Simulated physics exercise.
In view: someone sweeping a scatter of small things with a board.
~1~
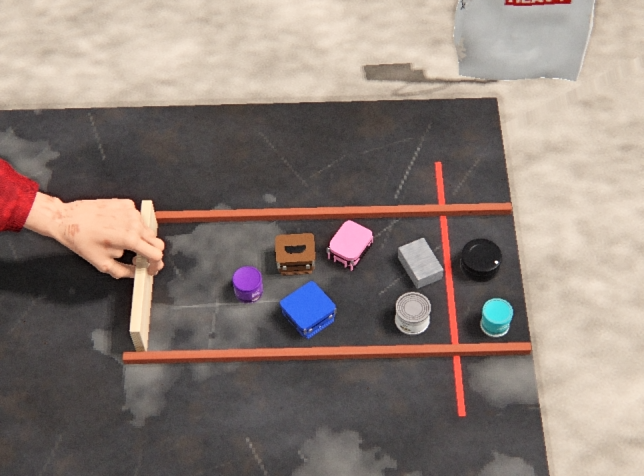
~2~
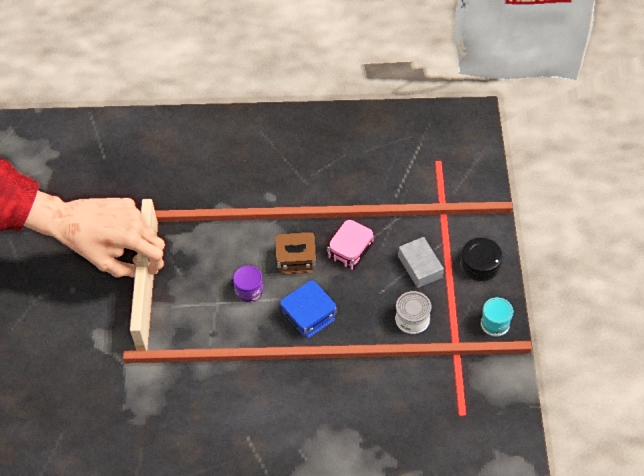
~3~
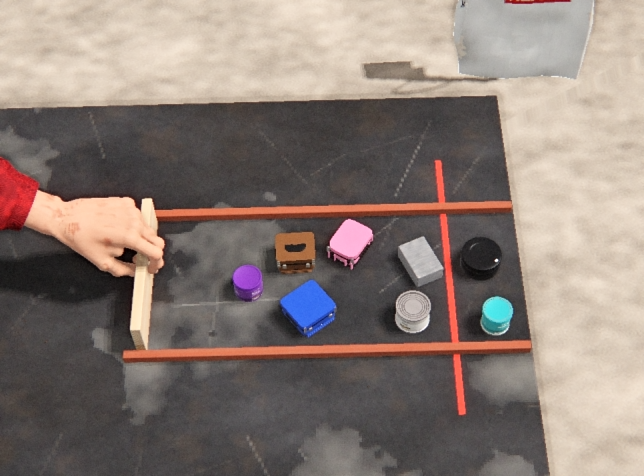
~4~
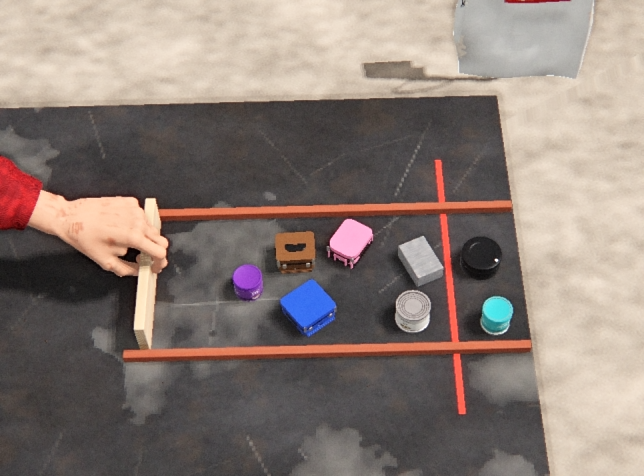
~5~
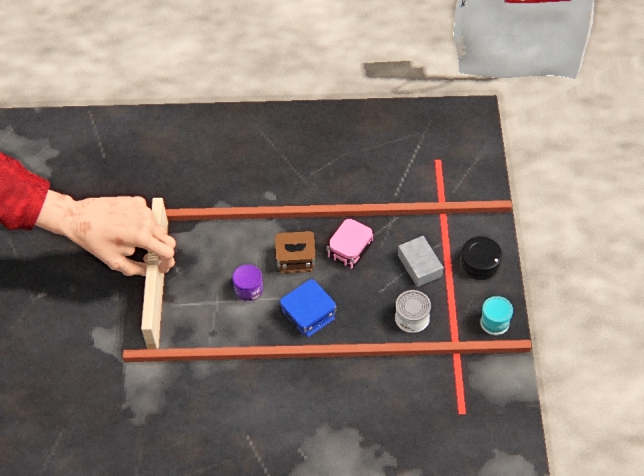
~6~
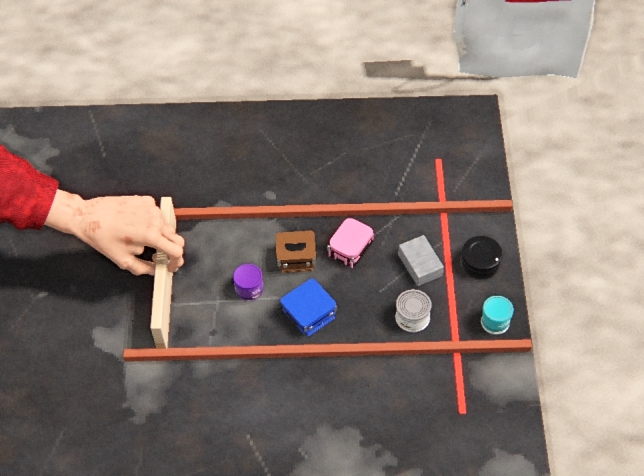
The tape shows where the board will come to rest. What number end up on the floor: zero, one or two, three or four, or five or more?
Here the number that fall off is one or two.
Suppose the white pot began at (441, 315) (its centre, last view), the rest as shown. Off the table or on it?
From there it stays on.
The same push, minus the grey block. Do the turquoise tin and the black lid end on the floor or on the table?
The turquoise tin goes over, the black lid stays on.
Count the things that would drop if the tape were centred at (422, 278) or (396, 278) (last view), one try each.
In that order 0 and 0.
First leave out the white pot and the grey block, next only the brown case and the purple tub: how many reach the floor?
0 in the first case, 1 in the second.
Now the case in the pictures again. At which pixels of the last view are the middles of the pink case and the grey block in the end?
About (465, 221), and the other about (501, 260).
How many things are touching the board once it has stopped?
4 of them.
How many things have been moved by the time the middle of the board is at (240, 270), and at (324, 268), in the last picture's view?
1 and 4.
Early on, none off yet; turquoise tin at rest near (497, 315); black lid at rest near (481, 258); grey block at rest near (421, 261).
A while later, none off yet; turquoise tin at rest near (497, 315); black lid at rest near (481, 258); grey block at rest near (423, 261).
Further along, none off yet; turquoise tin moving near (504, 316); black lid travelled a little near (503, 264); grey block travelled about its own width near (466, 263).
Finally, the number that fall off is one or two; lost, black lid and turquoise tin.
